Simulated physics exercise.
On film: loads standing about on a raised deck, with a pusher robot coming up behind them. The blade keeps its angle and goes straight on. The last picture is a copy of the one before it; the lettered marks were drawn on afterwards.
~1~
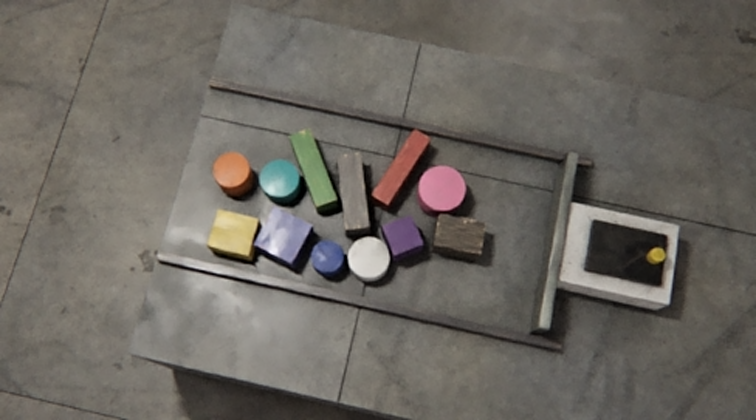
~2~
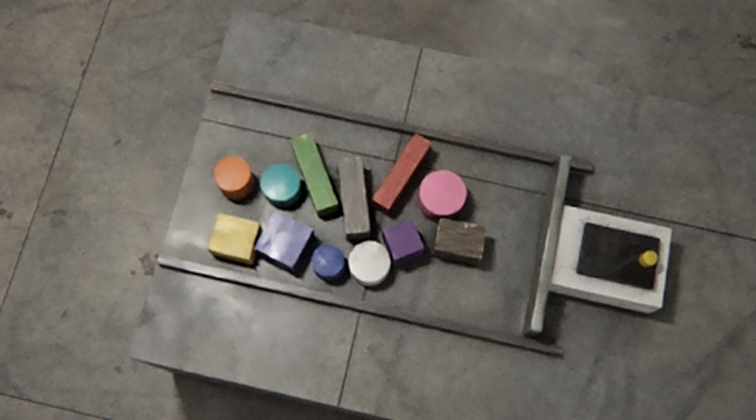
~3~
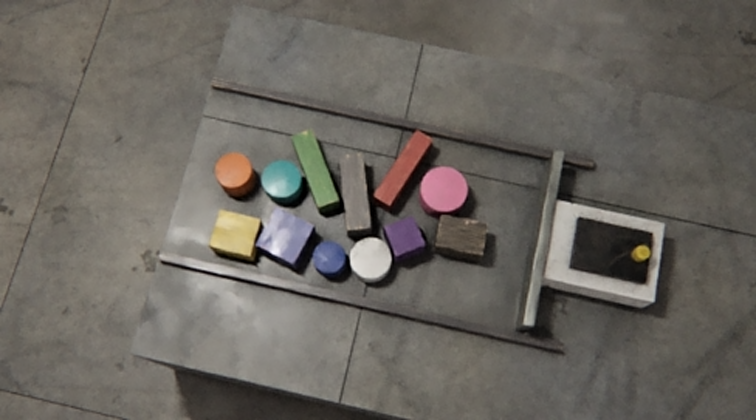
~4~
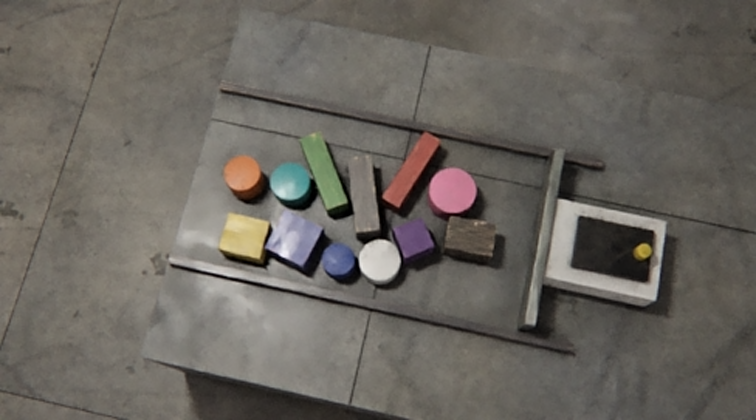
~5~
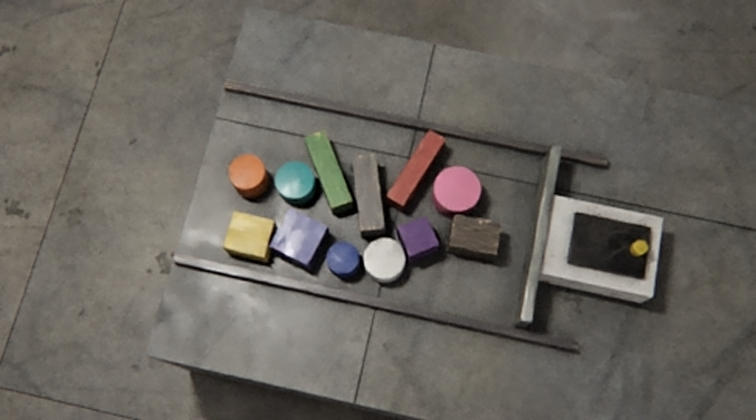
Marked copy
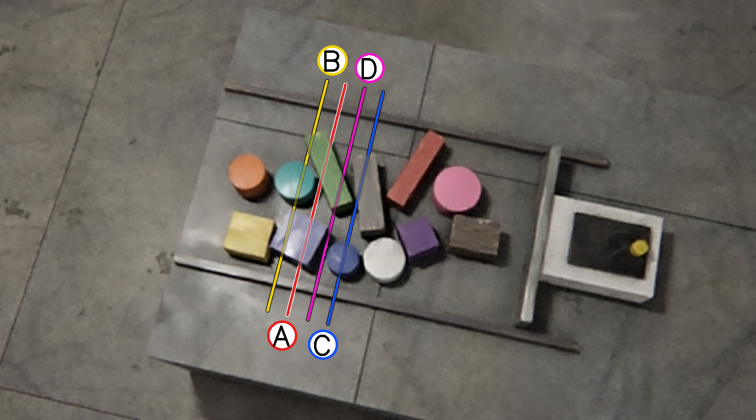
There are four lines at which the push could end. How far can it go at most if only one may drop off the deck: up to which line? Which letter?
No second one falls up to D.
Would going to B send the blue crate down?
No.
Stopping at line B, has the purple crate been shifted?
By then, yes.
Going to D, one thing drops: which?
The orange canister.
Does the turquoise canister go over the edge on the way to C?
No.
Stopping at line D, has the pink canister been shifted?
Yes.
On the marked copy, A at (318, 195); B at (299, 191); C at (357, 204); D at (337, 200).
With D. Early on, robot (529, 228); blue canister (329, 263); white canister (366, 268).
Further on, robot (455, 212); orange canister (228, 176); yellow crate (245, 234).
At the end, robot (400, 201); orange canister over the edge; yellow crate (187, 227); one fallen.
As for the rest, A drops two; B drops three; C is within the limit but short.
